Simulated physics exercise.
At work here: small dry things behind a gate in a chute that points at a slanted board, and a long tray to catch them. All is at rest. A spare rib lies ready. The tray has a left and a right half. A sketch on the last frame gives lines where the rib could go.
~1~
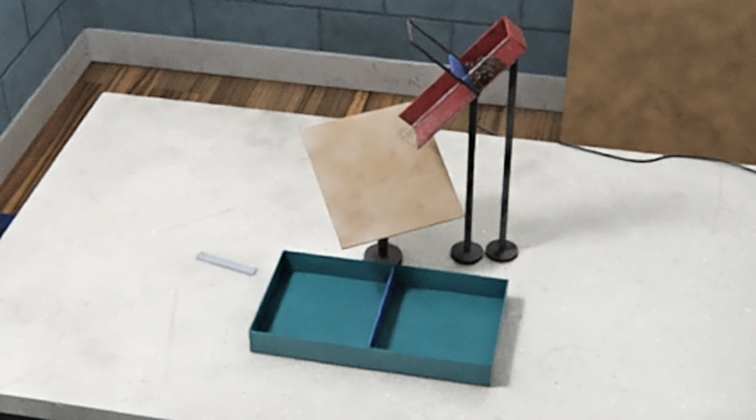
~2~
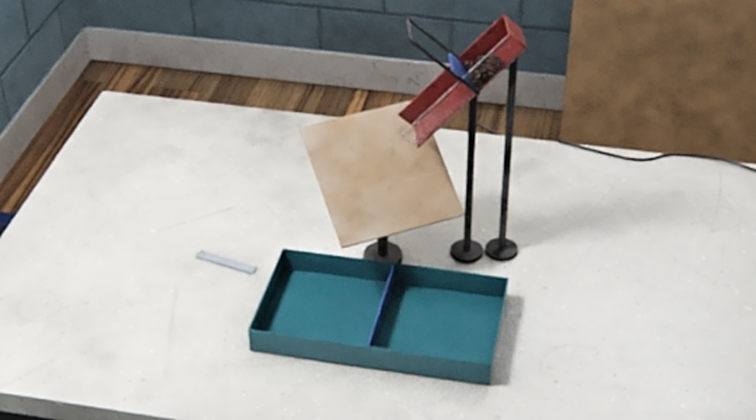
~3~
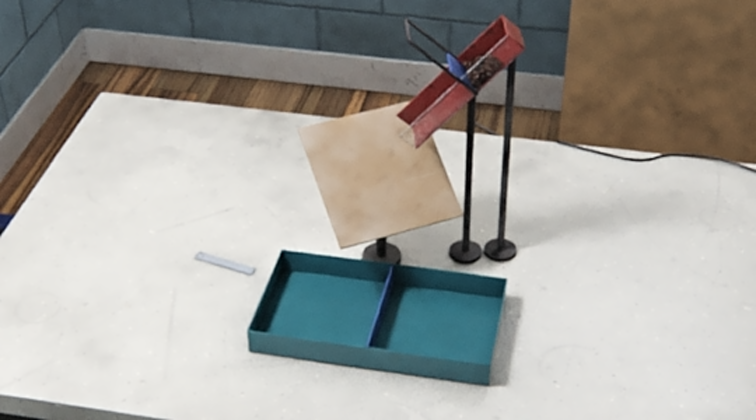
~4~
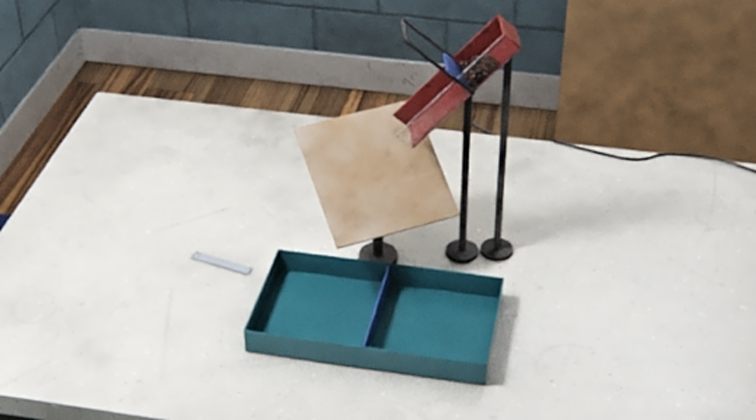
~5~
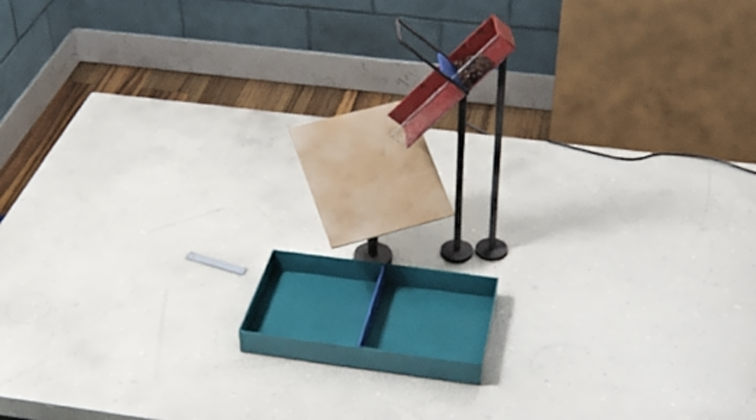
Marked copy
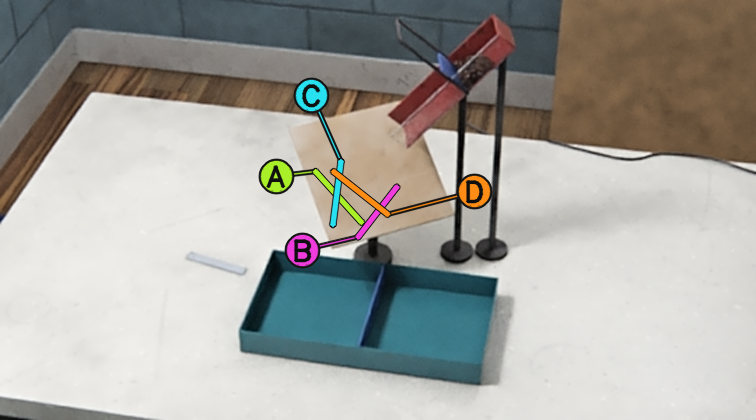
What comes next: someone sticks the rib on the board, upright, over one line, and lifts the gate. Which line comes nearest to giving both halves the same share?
Line C.
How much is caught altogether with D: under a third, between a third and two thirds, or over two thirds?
Line D gives over two thirds.
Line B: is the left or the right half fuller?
Left.
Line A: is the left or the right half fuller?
Right.
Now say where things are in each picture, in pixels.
Load behind the gate (484, 72), allspice berries; lip of the chute (416, 139), sloping fairly steeply, in the first picture.
Middle of the board (382, 171), tilted fairly steeply; middle of its low edge (404, 231); of its high edge (360, 112), in the second picture.
Front corners of the tray (247, 331) and (490, 365); front end of its middle wall (367, 347); gate still shut (453, 65), in the third picture.
Middle of the load (478, 71); lip (411, 138), in the fourth picture.
Middle of the load (473, 71); lip (406, 138), in the fifth picture.
On the marked copy, line A from (315, 171) to (361, 222); line B from (396, 187) to (358, 236); line C from (341, 161) to (332, 224); line D from (333, 171) to (387, 214).
Choosing A, of what is caught, not one piece in the left half, every piece in the right.
Choosing B, of what is caught, almost all in the left half, just a few in the right.
Choosing C, of what is caught, roughly two thirds in the left half, roughly a third in the right.
Choosing D, of what is caught, just a few in the left half, almost all in the right.
